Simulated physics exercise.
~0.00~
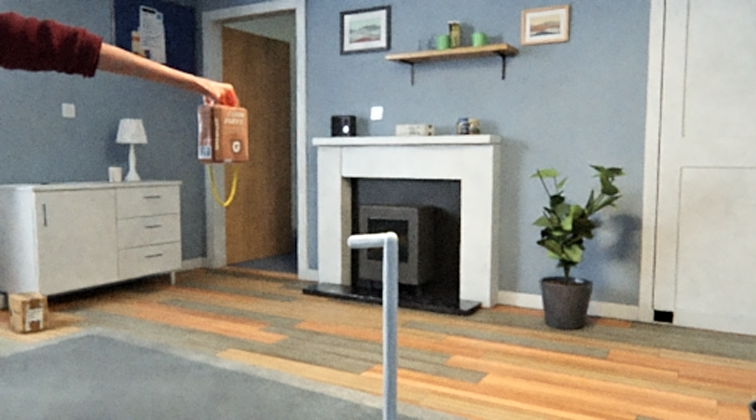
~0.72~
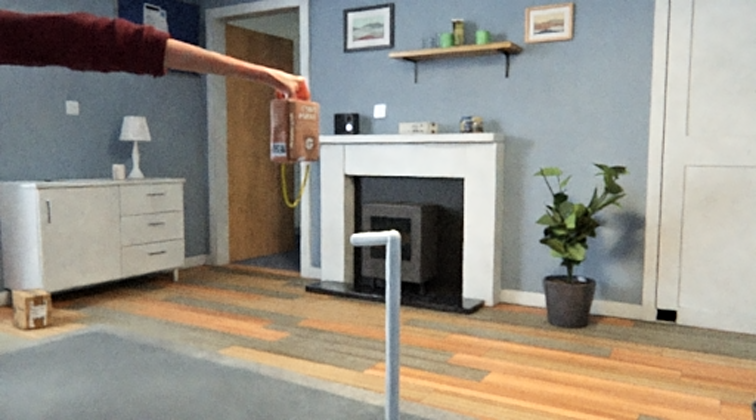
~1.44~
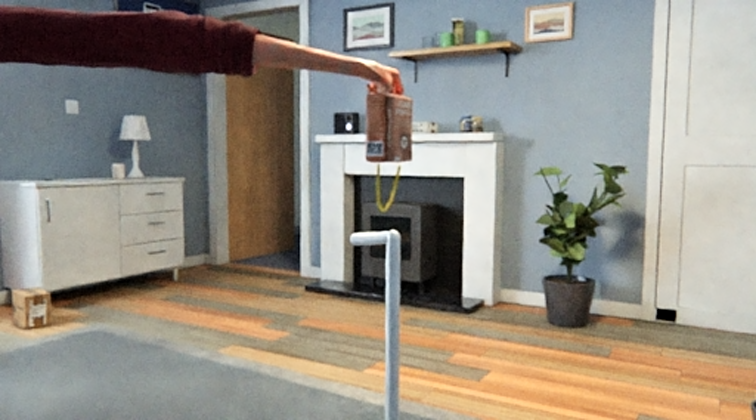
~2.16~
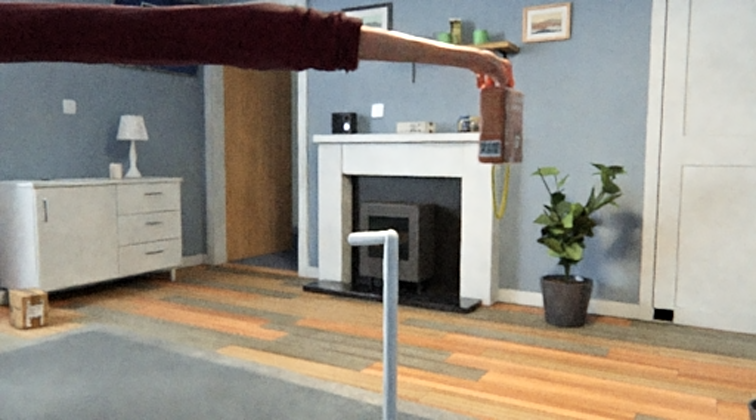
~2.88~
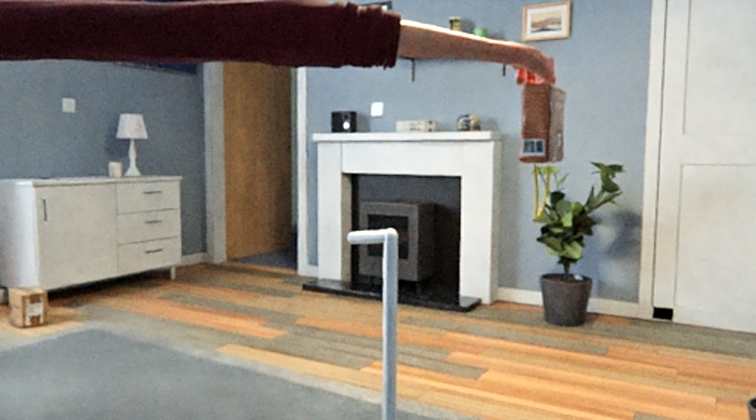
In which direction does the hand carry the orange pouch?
The hand carries the orange pouch to the right, from the viewer's point of view.
